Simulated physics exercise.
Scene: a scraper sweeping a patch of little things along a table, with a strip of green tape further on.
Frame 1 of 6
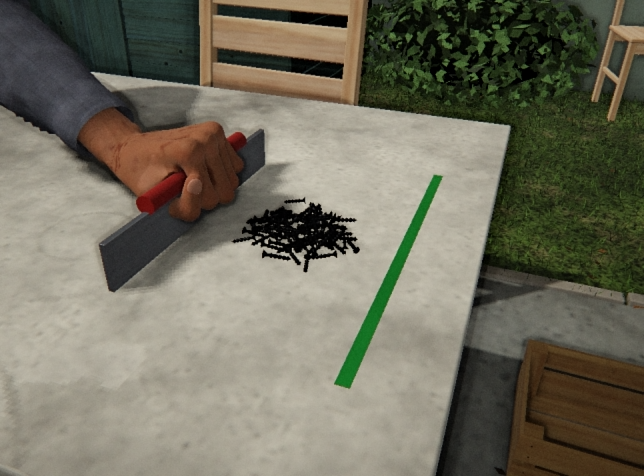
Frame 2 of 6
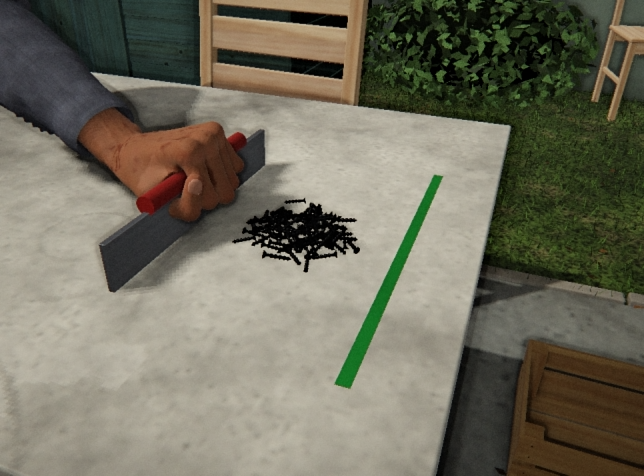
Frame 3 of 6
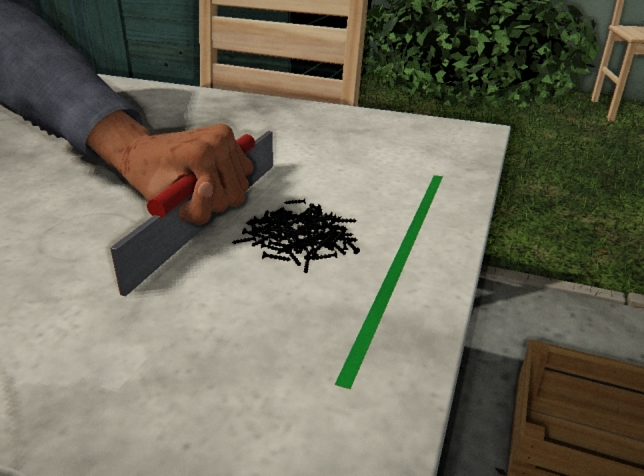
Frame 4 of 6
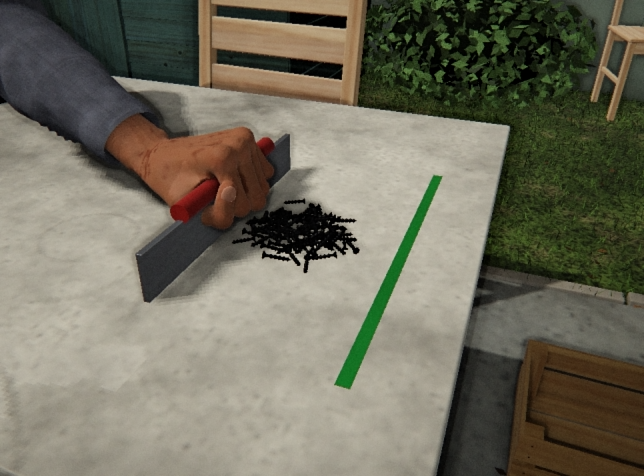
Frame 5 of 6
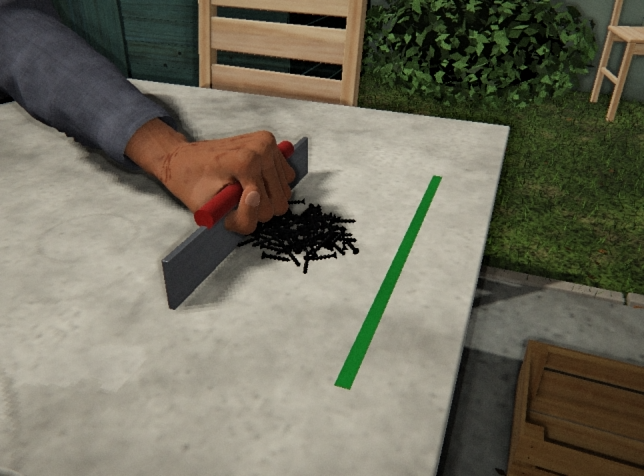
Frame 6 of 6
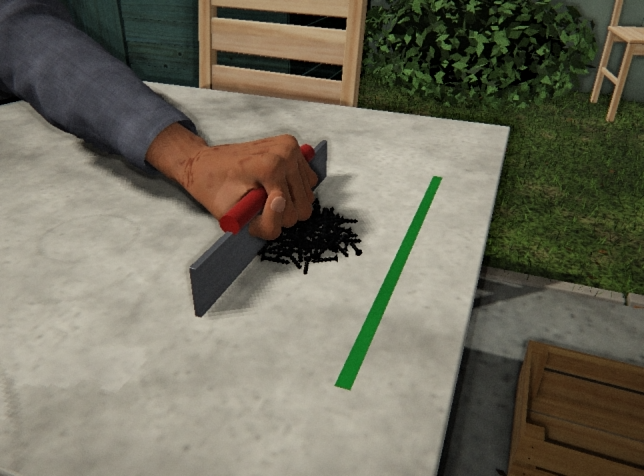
A hand gripping a scraper by its red handle rests beside a heap of black screws on a pale table, then slides the blade rightward. The blade closes the gap and meets the heap, nudging its near side slightly to the right, with green tape still beyond the screws.
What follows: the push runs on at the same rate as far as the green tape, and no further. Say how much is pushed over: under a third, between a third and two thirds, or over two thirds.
I'd say under one third of it falls.
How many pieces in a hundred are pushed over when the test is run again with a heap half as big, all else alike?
Result: Near 0 %.
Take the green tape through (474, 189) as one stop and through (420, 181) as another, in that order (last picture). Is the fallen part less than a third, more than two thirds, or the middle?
The first position gives beyond two thirds, the second gives less than a third.
Soon, scraper still moving, near (344, 202); heap all on the table, its front near (414, 254).
A while on, scraper stopped at the green tape; heap a stray few over the edge.
Towards the end, scraper stopped at the green tape; heap a small part over the edge.
Finally, scraper stopped at the green tape; heap a small part over the edge.
